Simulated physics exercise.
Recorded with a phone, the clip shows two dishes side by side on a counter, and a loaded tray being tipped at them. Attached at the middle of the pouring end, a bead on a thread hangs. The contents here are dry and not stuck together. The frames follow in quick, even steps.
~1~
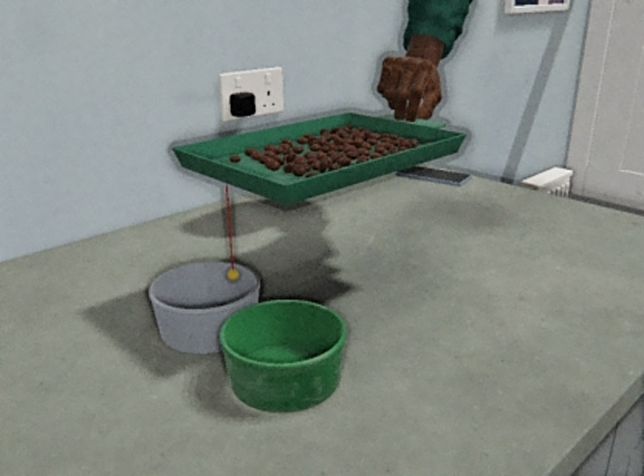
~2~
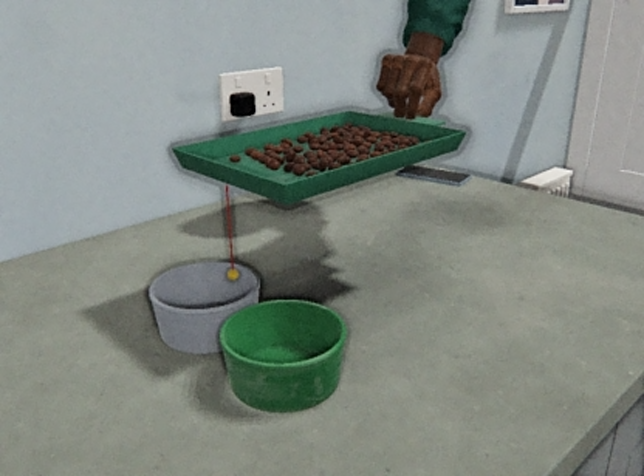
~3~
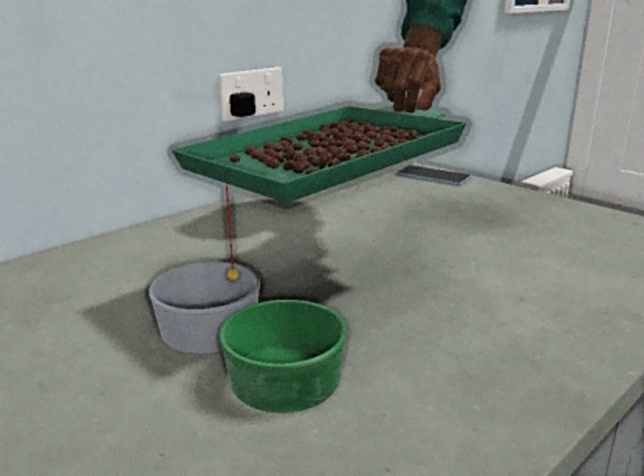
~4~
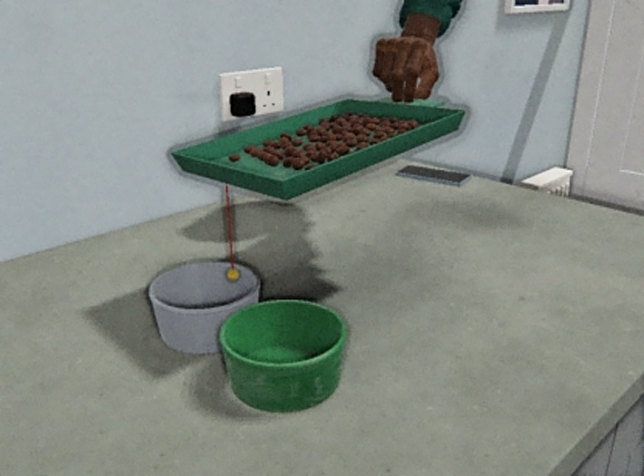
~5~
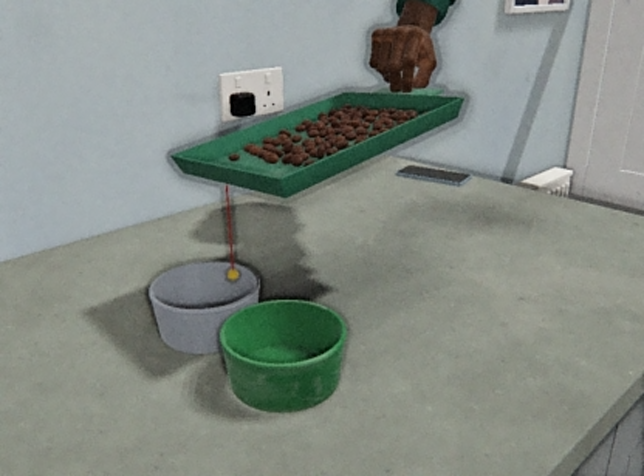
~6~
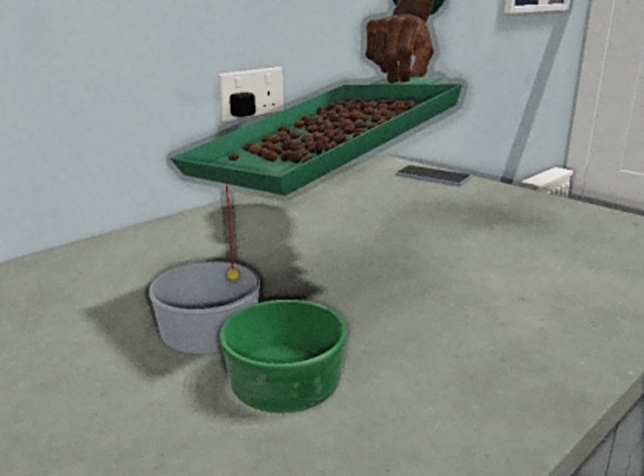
On a grey-green counter against a pale blue wall, seen from slightly above by a camera that stays still, there is a double wall socket behind and a door at the right. A green tray of brown drops hangs over a grey dish and a green dish, with a yellow bead on a thread beneath it. A green-sleeved hand slowly raises the tray's far end, tilting it slightly.
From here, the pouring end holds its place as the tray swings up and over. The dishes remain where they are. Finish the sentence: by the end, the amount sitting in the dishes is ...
... between one and two thirds of what the tray held.
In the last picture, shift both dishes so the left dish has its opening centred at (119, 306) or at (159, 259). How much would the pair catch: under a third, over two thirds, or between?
The earlier try, under a third; the later try, above two thirds.
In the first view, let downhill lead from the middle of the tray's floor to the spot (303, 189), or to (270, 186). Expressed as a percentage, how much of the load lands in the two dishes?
The share is 100 per cent in the first and 80 per cent in the second.
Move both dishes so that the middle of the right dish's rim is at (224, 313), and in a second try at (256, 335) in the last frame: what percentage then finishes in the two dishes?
About 100% on the first try and 50% on the second.
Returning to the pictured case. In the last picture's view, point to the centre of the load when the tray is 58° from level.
The load is centred near (213, 149).
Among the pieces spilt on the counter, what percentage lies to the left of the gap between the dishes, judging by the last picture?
Roughly 100 in a hundred.
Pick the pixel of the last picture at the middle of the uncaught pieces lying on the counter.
Approximately (166, 297).
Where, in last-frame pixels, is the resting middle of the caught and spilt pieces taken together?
About pixel (187, 308).
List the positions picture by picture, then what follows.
Corners of the pouring end (181, 148) and (286, 182), level; middle of the load (350, 149), flat chocolate drops; left dish (161, 321); right dish (236, 374); bead on its thread (233, 274), in the first picture.
Corners of the pouring end (181, 148) and (286, 181), level; middle of the load (350, 148), in the second picture.
Corners of the pouring end (180, 149) and (285, 180), tipped barely, lowest at the left corner; middle of the load (349, 144), in the third picture.
Corners of the pouring end (180, 152) and (283, 177), tipped a little, lowest at the left corner; middle of the load (349, 137), in the fourth picture.
Corners of the pouring end (179, 154) and (282, 175), tipped a little, lowest at the left corner; middle of the load (348, 130), in the fifth picture.
Corners of the pouring end (179, 156) and (280, 173), tipped a little, lowest at the left corner; middle of the load (346, 124); left dish (161, 321); right dish (236, 374), in the sixth picture.
Just after the last frame, tray tipped steeply; almost all on the tray; just a few in the left dish; just a few in the air.
A moment on, tray tipped right over; about a tenth on the tray; roughly a third in the left dish; roughly a third outside both; about a tenth in the air.
Further on, tray tipped past a quarter turn; roughly half in the left dish; roughly half outside both.
When it is over, tray tipped past a quarter turn; not one in the right dish; roughly half in the left dish; roughly half outside both.
